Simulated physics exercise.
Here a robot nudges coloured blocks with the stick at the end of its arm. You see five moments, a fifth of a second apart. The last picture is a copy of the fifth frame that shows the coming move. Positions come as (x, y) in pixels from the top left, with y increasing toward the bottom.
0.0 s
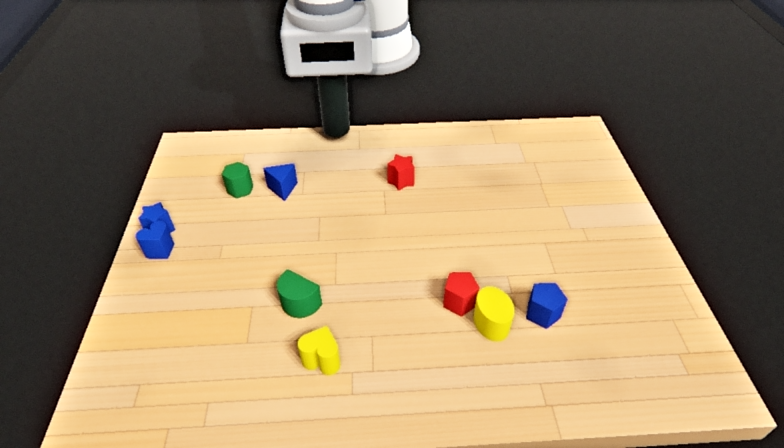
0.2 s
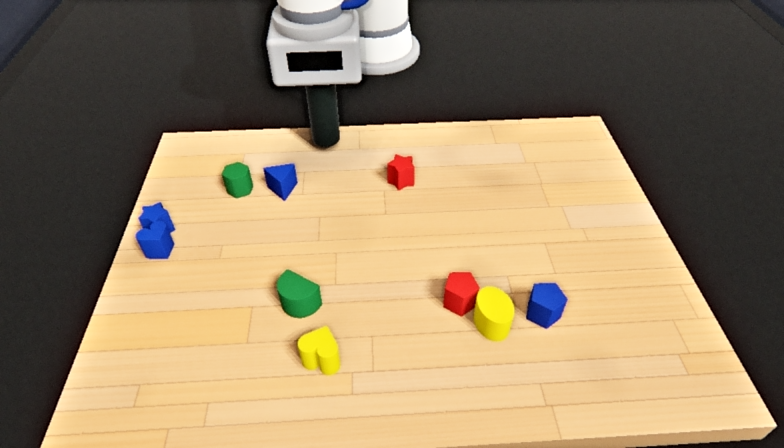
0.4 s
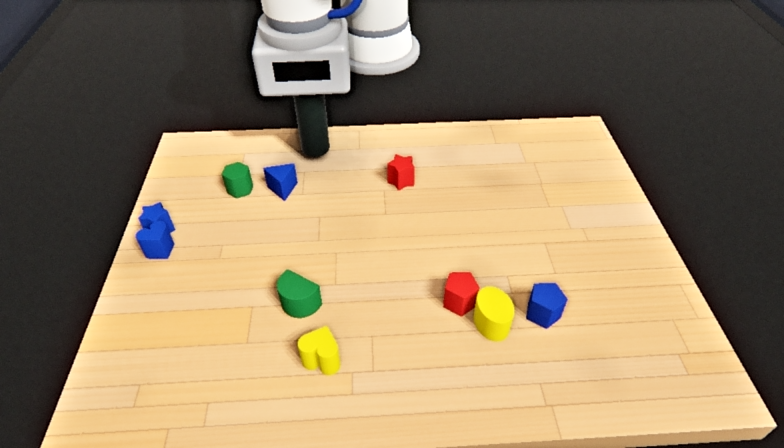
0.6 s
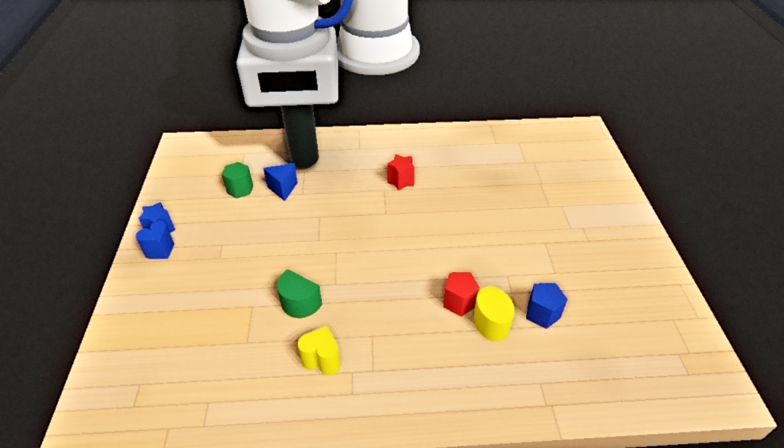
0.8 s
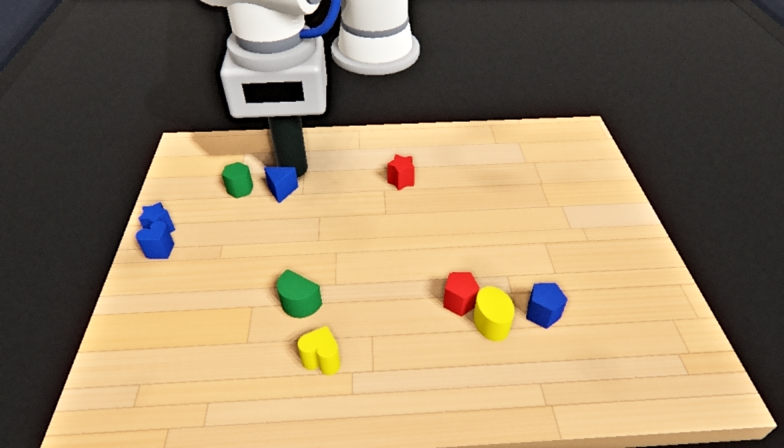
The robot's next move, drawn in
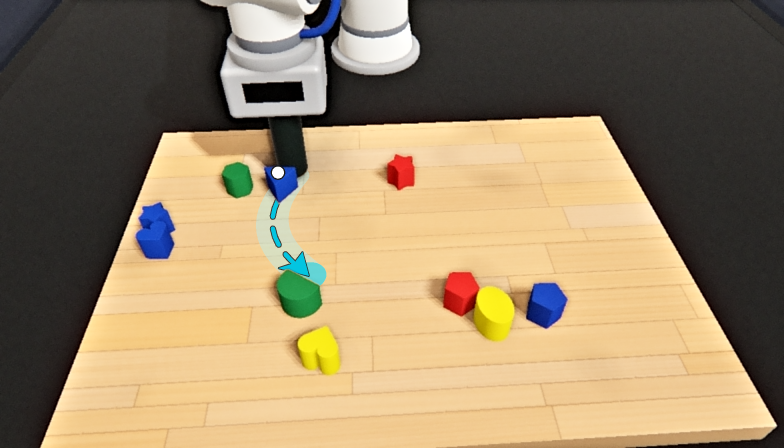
A robot arm moves its stick down and left, slightly nudging a blue triangular block.
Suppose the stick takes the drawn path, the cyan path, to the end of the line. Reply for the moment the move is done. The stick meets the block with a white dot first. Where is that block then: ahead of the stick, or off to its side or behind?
The block with a white dot won't stay at the front of the stick.
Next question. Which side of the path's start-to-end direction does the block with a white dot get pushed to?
The shift is to the right of that direction.
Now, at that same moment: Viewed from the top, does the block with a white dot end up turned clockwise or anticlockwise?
It twists clockwise.
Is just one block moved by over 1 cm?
Yes, that is what happens.
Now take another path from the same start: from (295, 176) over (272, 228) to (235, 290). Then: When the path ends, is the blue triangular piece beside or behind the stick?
I expect so.
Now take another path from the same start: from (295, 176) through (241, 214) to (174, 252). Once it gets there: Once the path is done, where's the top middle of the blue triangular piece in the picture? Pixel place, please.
My estimate: (227, 222).
The line goes from (295, 176) through (275, 208) and (278, 244) to (309, 276); the dot is on the blue triangular piece.
On the path given first. One third of the way, stick at (273, 203); blue triangular piece at (251, 204), turned 45° clockwise.
Two thirds of the way, stick at (278, 239); blue triangular piece at (241, 218), turned 65° clockwise.
At the end, stick at (308, 270); blue triangular piece at (241, 218), turned 65° clockwise; green half-round block unmoved.
